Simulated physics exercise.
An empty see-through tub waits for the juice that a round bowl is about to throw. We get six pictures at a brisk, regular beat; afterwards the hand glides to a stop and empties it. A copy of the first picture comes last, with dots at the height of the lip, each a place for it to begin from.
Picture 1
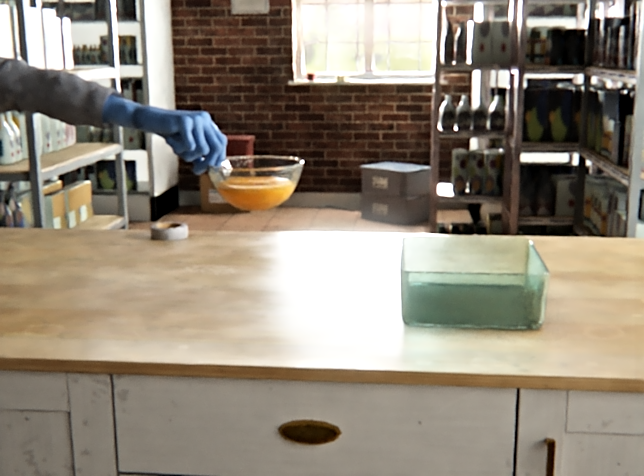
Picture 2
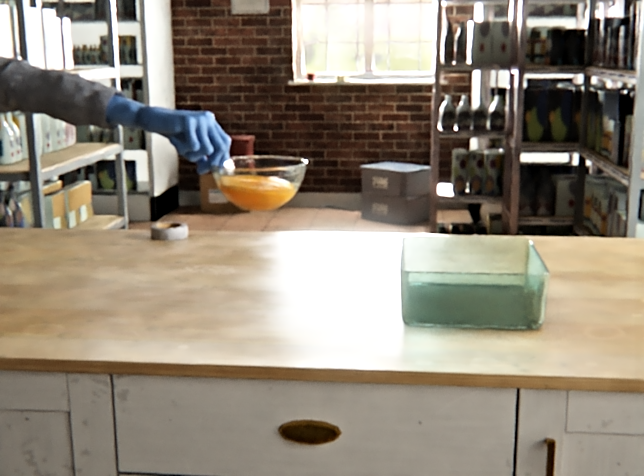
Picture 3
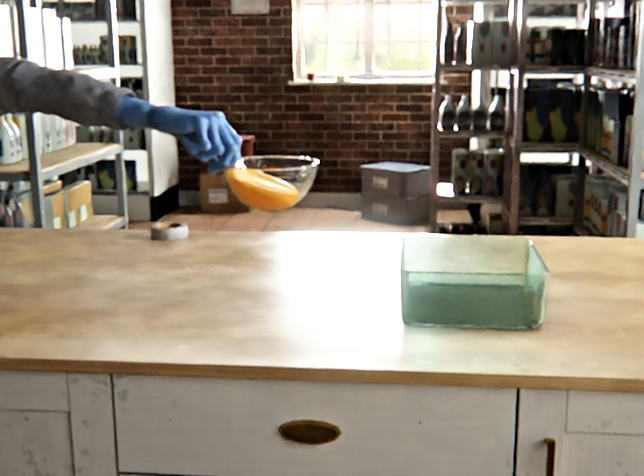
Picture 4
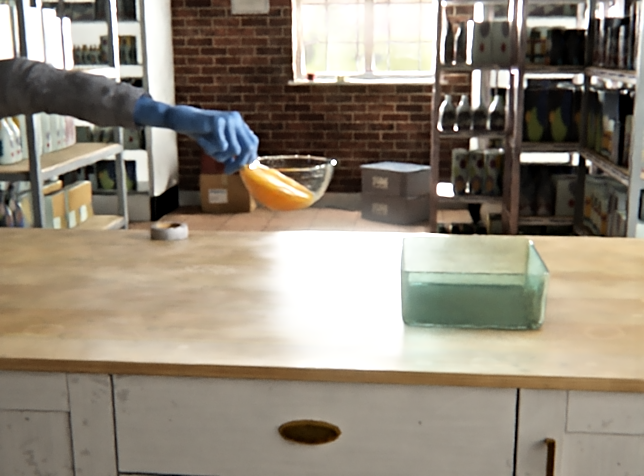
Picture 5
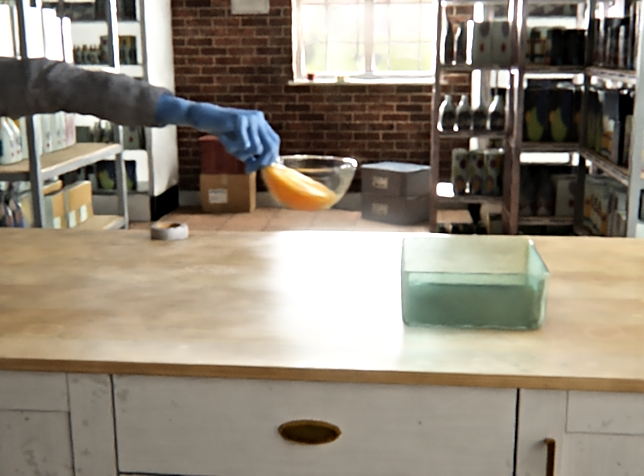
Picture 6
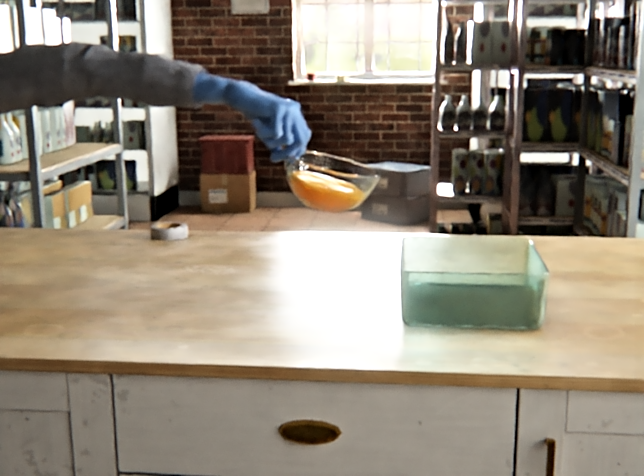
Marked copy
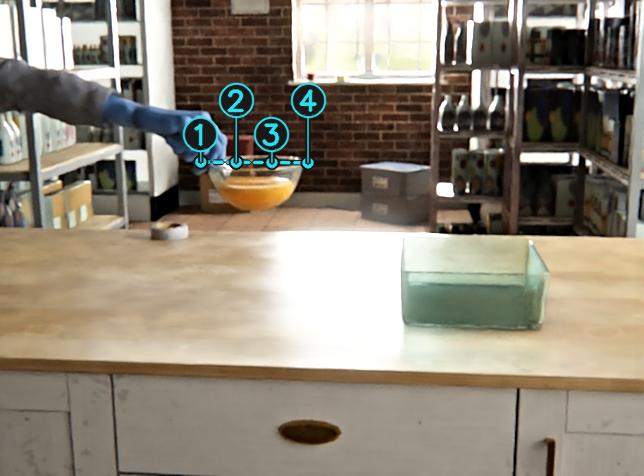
In a storeroom with a wooden counter and a clear rectangular tub, a blue-gloved hand carries a round glass bowl of orange liquid rightward from the left; the liquid sloshes inside, and the bowl then tilts slightly right.
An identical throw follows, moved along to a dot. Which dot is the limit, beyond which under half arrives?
It is 3.
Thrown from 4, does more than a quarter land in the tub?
Yes.
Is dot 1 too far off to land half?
Yes, it does.
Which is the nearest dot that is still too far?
2 it is.
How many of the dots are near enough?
Two.
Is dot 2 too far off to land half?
Yes.
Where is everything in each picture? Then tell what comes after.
Upright, lip at (301, 162); tub from (401, 324) to (544, 328); nothing has left yet, in the first picture.
Upright, lip at (304, 162); nothing has left yet, in the second picture.
Upright, lip at (316, 162); nothing has left yet, in the third picture.
Upright, lip at (332, 163); nothing has left yet, in the fourth picture.
Upright, lip at (354, 164); nothing has left yet, in the fifth picture.
Tipped about 14°, lip at (378, 175); nothing has left yet, in the sixth picture.
On the marked copy, 1 at (200, 162); 2 at (236, 162); 3 at (271, 162); 4 at (308, 162).
For dot 1, about 0 % lands in the tub, 98 % falls short.
For dot 2, about 28 % lands in the tub, 64 % falls short and 8 % goes beside or beyond.
For dot 3, about 69 % lands in the tub, 17 % falls short and 15 % goes beside or beyond.
For dot 4, about 80 % lands in the tub, 7 % falls short and 12 % goes beside or beyond.
